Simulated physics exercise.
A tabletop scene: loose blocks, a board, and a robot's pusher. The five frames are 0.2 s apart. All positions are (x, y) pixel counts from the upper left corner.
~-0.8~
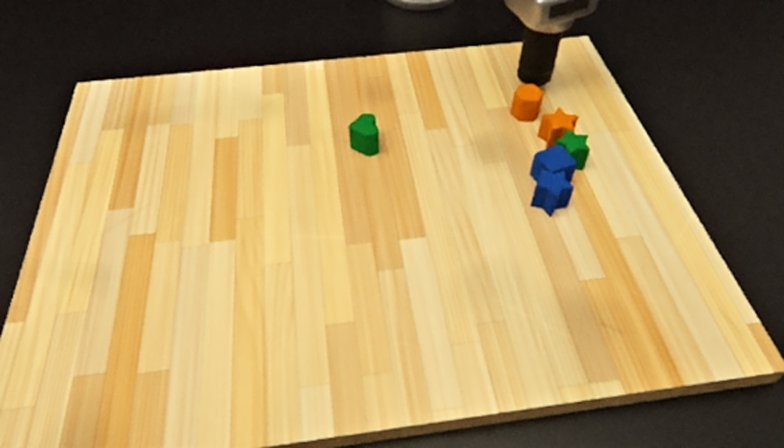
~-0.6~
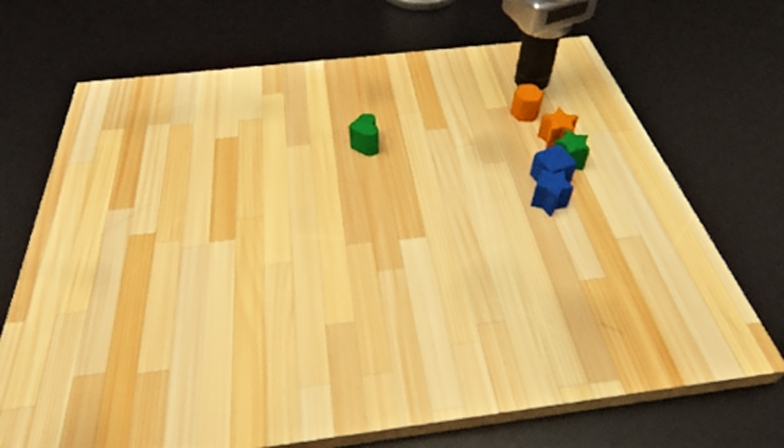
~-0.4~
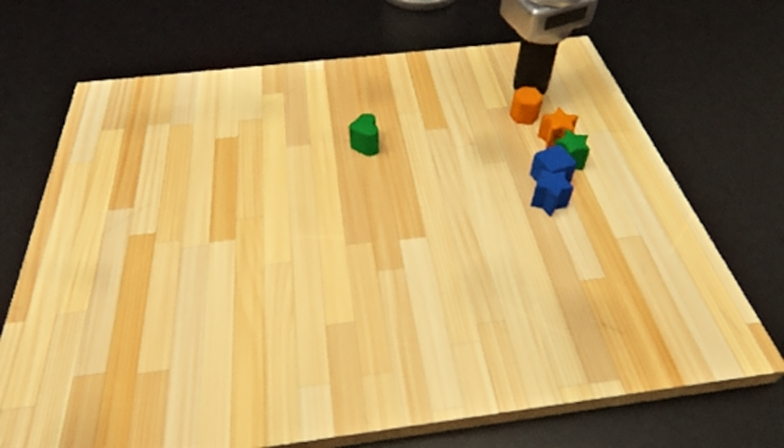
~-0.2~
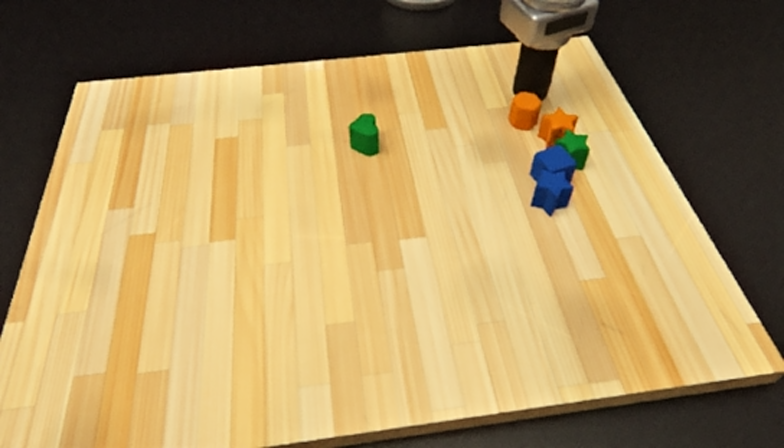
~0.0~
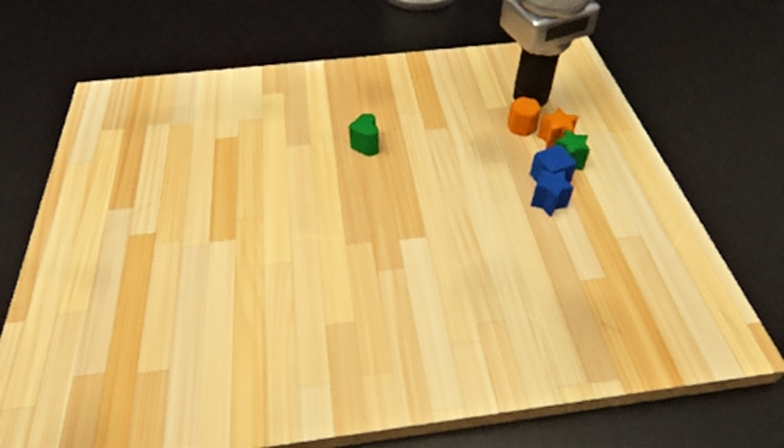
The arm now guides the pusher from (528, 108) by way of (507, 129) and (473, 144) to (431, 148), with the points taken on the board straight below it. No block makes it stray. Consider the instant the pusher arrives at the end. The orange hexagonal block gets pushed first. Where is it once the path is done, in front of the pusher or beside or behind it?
Slid off.
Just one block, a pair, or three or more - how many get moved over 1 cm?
Blocks moved: One.
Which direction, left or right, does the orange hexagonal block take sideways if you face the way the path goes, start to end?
The shift is leftward.
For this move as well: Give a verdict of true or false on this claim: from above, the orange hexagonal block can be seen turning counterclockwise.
That claim is true.
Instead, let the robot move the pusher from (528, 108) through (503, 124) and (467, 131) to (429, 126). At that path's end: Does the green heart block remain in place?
Answer: Yes.
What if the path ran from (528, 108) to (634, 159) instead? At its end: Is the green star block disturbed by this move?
The push reaches it.
On the path given first. One third of the way, pusher at (509, 120); orange hexagonal block at (512, 130), turned 25° anticlockwise.
Two thirds of the way, pusher at (474, 134); orange hexagonal block at (509, 139), turned 45° anticlockwise.
At the end, pusher at (432, 139); orange hexagonal block at (509, 139), turned 45° anticlockwise; orange star block in place.
